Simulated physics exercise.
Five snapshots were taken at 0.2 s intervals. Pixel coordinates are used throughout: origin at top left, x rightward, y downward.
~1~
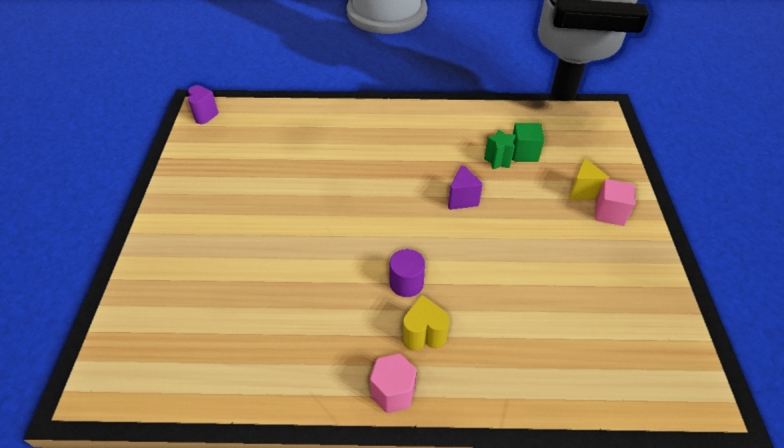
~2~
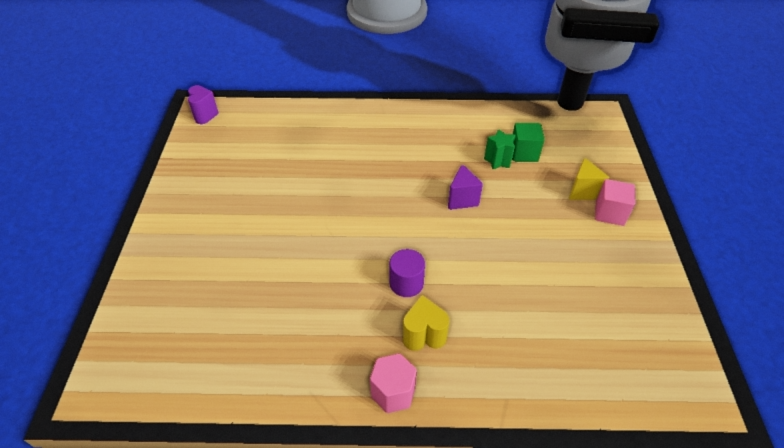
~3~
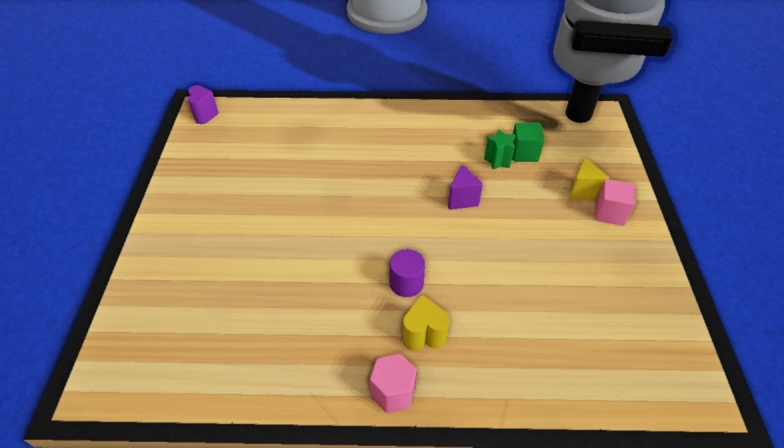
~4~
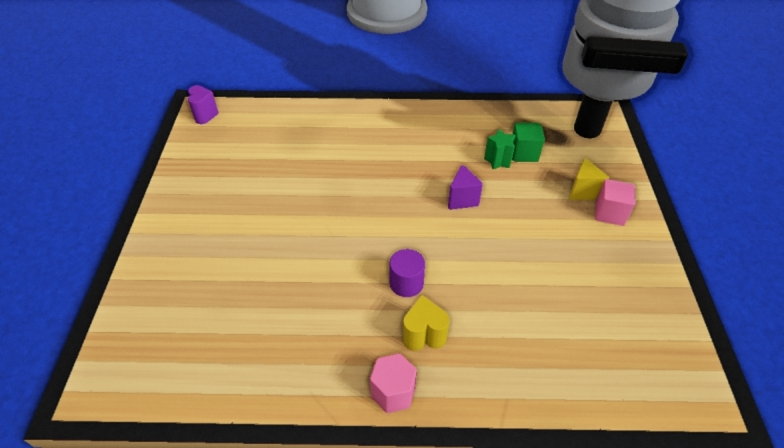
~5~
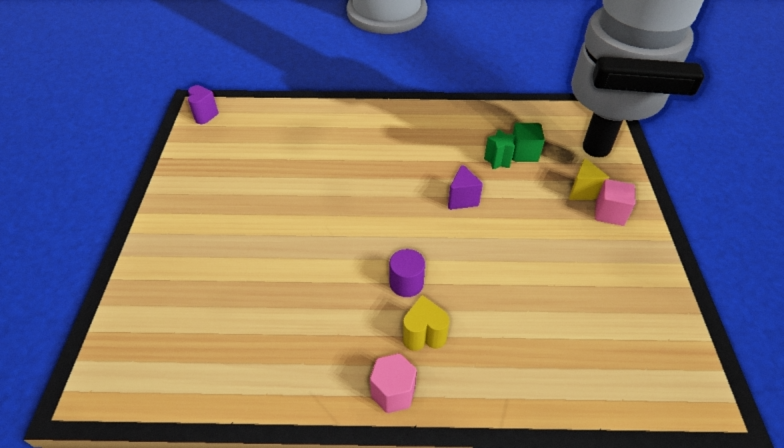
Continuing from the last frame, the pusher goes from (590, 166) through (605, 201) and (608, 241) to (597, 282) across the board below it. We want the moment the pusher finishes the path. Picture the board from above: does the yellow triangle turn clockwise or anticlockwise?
The block turns clockwise.
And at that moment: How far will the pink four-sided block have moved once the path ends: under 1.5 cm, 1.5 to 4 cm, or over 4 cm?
The over 4 cm band.
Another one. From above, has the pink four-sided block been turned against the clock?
Yes - that is the case.
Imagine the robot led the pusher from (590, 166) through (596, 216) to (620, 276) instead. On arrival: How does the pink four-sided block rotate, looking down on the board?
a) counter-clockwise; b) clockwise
My pick is a.
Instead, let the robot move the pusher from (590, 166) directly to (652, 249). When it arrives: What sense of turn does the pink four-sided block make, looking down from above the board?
It twists with the clock when seen from above.
On the path given first. One third of the way, pusher at (612, 186); yellow triangle at (587, 178), turned 20° clockwise; pink four-sided block at (623, 202), turned 15° anticlockwise.
Two thirds of the way, pusher at (615, 225); yellow triangle at (588, 180), turned 35° clockwise; pink four-sided block at (635, 244), turned 40° anticlockwise.
At the end, pusher at (604, 267); green four-sided block in place; yellow triangle at (588, 180), turned 35° clockwise; pink four-sided block at (643, 270), turned 75° anticlockwise.
